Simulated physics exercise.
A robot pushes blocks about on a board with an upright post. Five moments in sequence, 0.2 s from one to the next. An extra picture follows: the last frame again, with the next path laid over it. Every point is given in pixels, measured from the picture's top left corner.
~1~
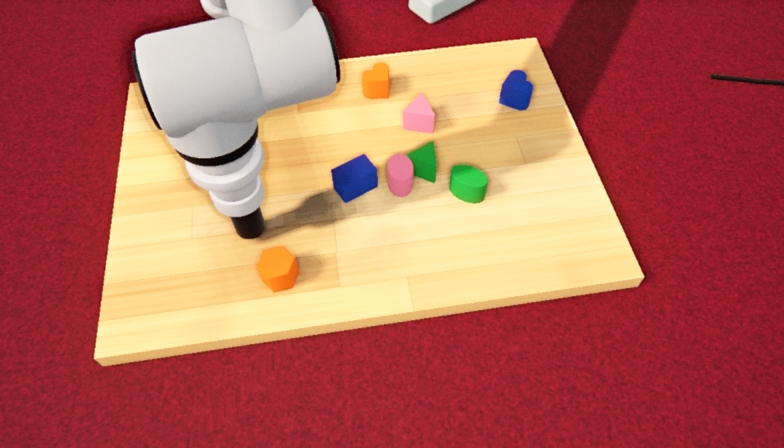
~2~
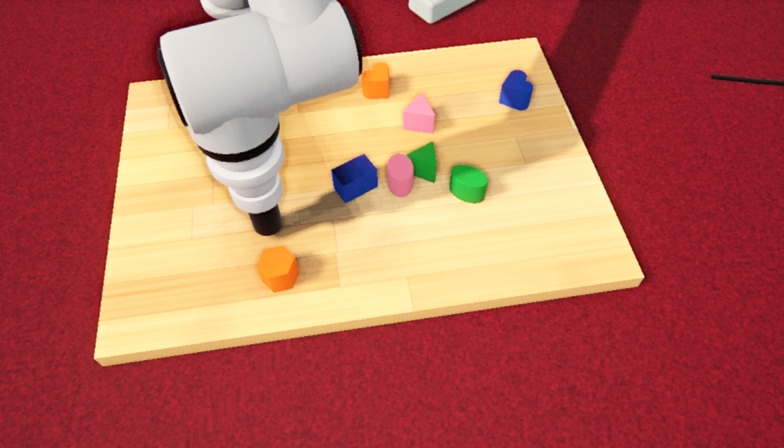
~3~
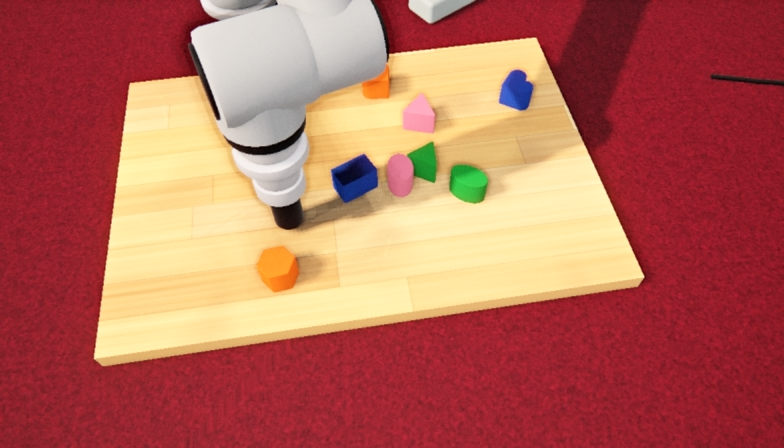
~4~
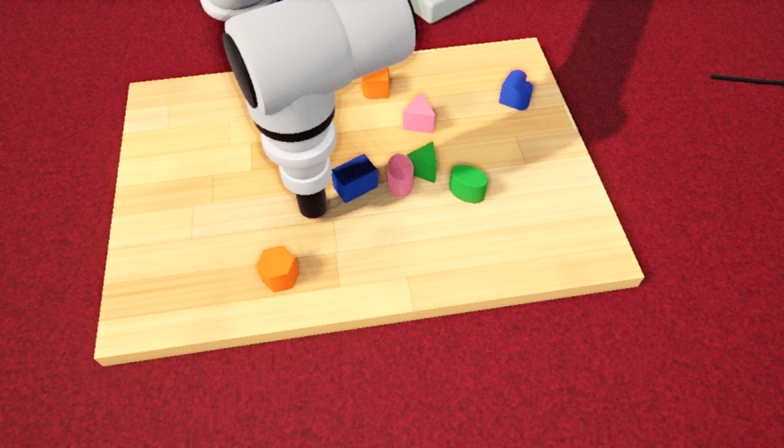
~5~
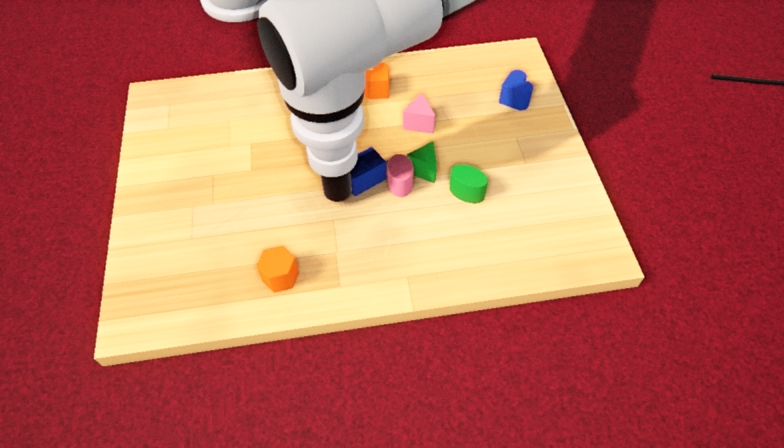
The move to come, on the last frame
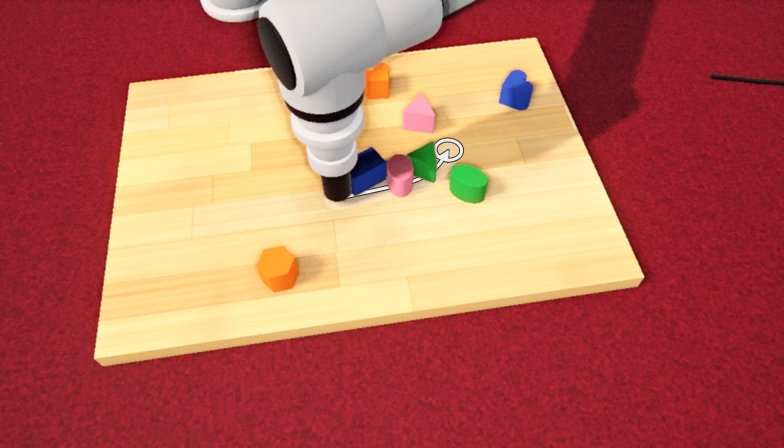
A robot arm's upright black-tipped post slides rightward and slightly away across a wooden board scattered with coloured blocks, passing above the orange hexagonal piece, then nudges the blue rectangular block a little toward the pink oval.
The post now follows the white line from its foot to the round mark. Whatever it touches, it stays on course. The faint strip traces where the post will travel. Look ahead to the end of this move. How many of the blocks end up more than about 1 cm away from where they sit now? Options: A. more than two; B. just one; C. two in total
Answer: A.
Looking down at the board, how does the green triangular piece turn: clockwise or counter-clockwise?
Looking down: Clockwise.
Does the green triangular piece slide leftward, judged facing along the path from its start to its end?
Yes, that is what happens.
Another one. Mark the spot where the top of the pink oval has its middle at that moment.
In the picture, that point is around (474, 125).
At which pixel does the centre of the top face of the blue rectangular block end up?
I expect it at (393, 141).
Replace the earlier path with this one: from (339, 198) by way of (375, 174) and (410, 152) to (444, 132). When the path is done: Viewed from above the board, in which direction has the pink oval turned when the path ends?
From above, the pink oval will be seen to turn clockwise.
Drawn move, from (339, 198) by way of (383, 189) and (424, 176) to (448, 150).
What follows on the original path. One third of the way, post at (383, 181); blue rectangular block at (387, 145), turned 40° anticlockwise; pink oval at (409, 164); green triangular piece at (430, 152), turned 15° clockwise.
Two thirds of the way, post at (425, 168); blue rectangular block at (393, 141), turned 70° anticlockwise; pink oval at (448, 148), turned 15° anticlockwise; green triangular piece at (462, 134).
At the end, post at (449, 142); blue rectangular block at (393, 141), turned 70° anticlockwise; pink oval at (474, 125); green triangular piece at (492, 115), turned 30° clockwise; green oval still.
